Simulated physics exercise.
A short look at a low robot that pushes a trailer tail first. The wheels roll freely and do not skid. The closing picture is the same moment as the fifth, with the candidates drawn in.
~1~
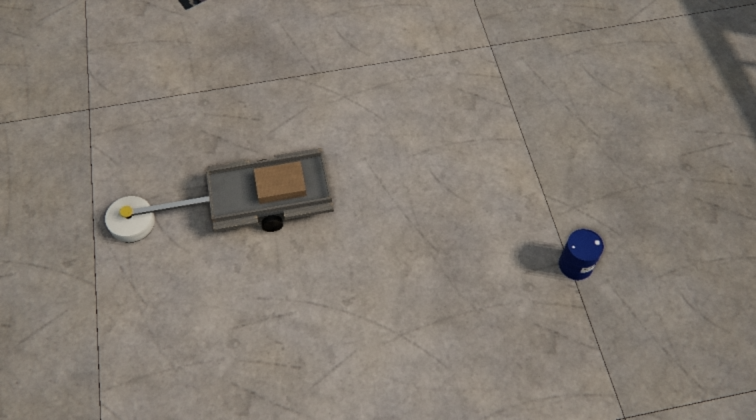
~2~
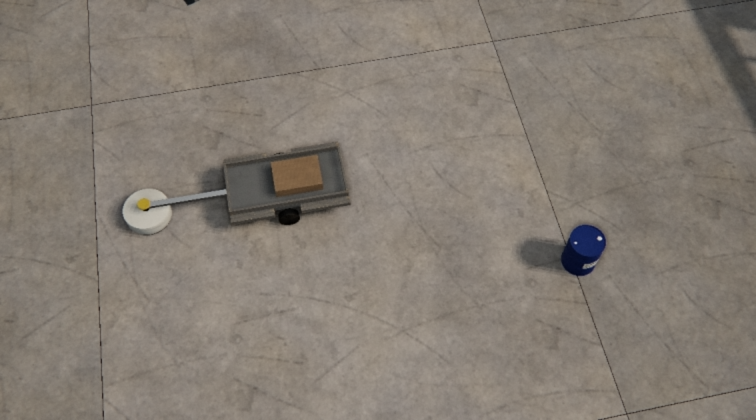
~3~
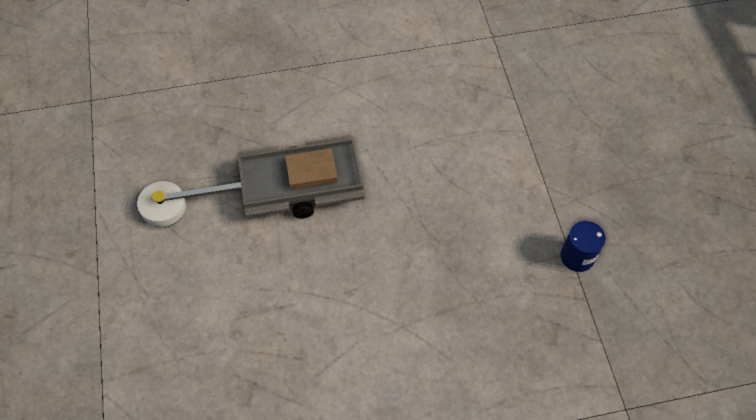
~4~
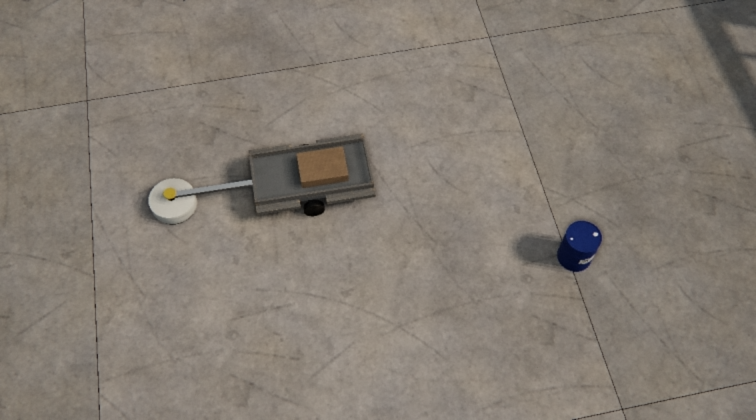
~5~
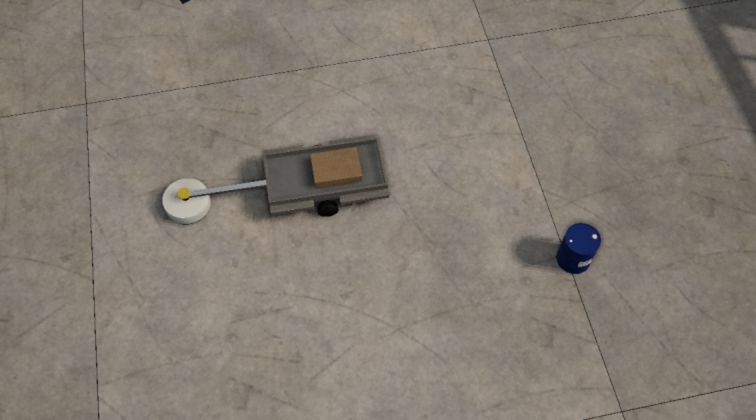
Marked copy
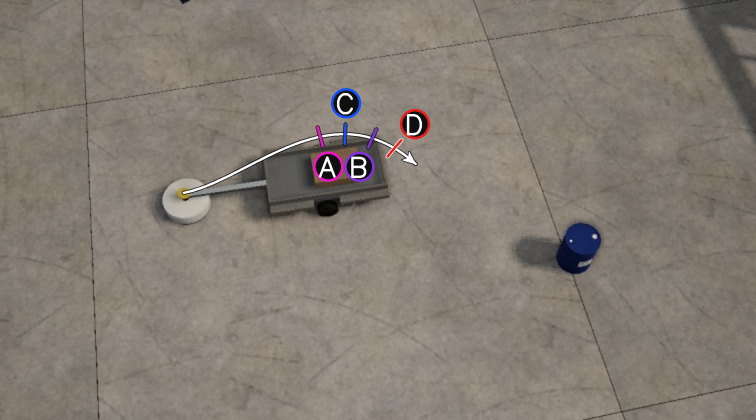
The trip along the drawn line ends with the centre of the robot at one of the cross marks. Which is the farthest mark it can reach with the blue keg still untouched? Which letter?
B.
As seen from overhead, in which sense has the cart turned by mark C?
Clockwise.
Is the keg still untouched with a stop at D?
For that mark, no.
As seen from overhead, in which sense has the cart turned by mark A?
For that mark, clockwise.
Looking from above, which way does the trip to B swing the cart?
For that mark, clockwise.
On the marked copy, A at (320, 137); B at (372, 138); C at (345, 134); D at (395, 148); the route from (184, 193) via (301, 142) to (416, 164).
With B. Early on, robot (252, 172), cart (390, 167).
Further on, robot (316, 145), cart (446, 176).
At the end, robot (372, 145), cart (496, 197); nothing has been touched.
As for the rest, A is safe but short; C is safe but short; D is too far, the keg has been hit.
